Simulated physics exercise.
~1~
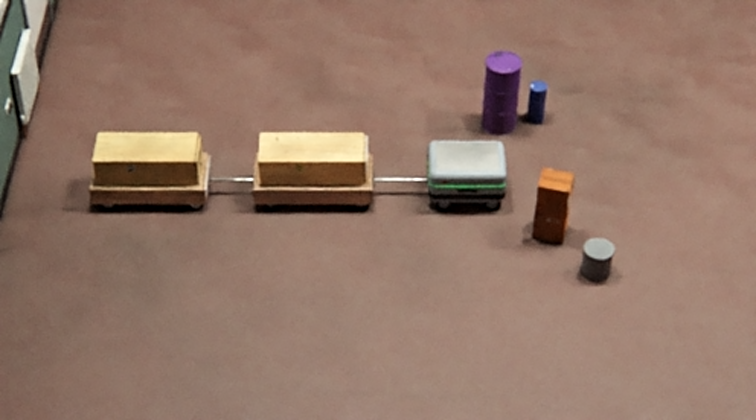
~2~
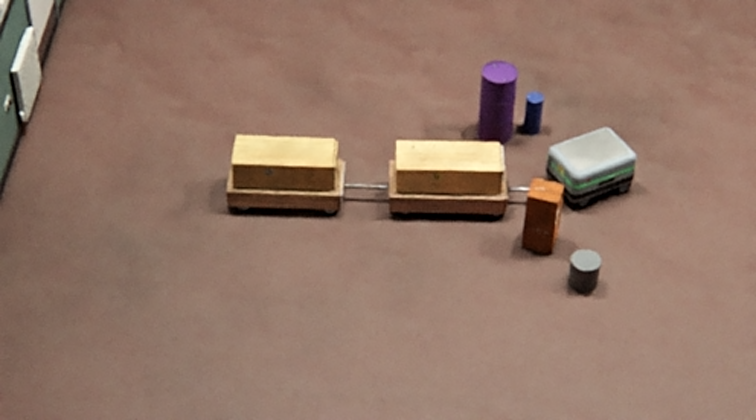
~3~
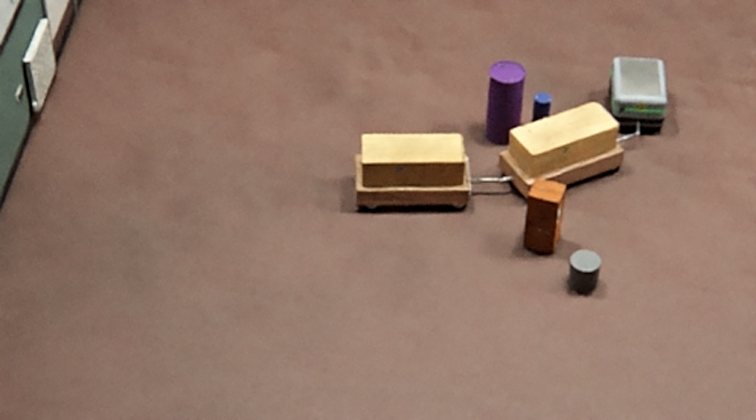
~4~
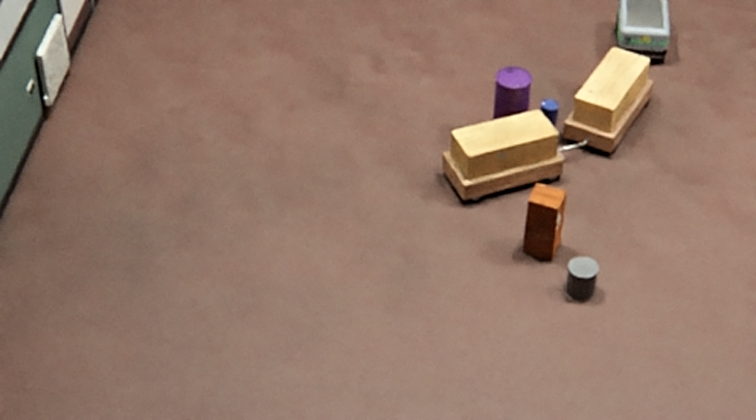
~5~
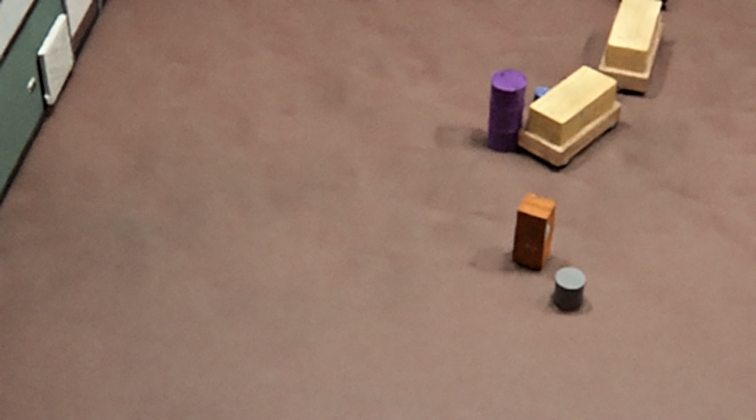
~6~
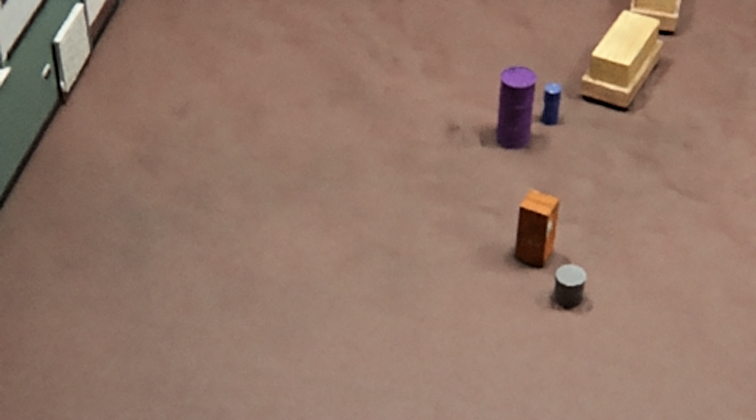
On a brown floor, a small grey-and-green tug pulled two carts with yellow loads rightward between a purple drum and an orange box, turned left and headed away, the rear cart brushing close by the drum and blue canister, which ended up still standing.
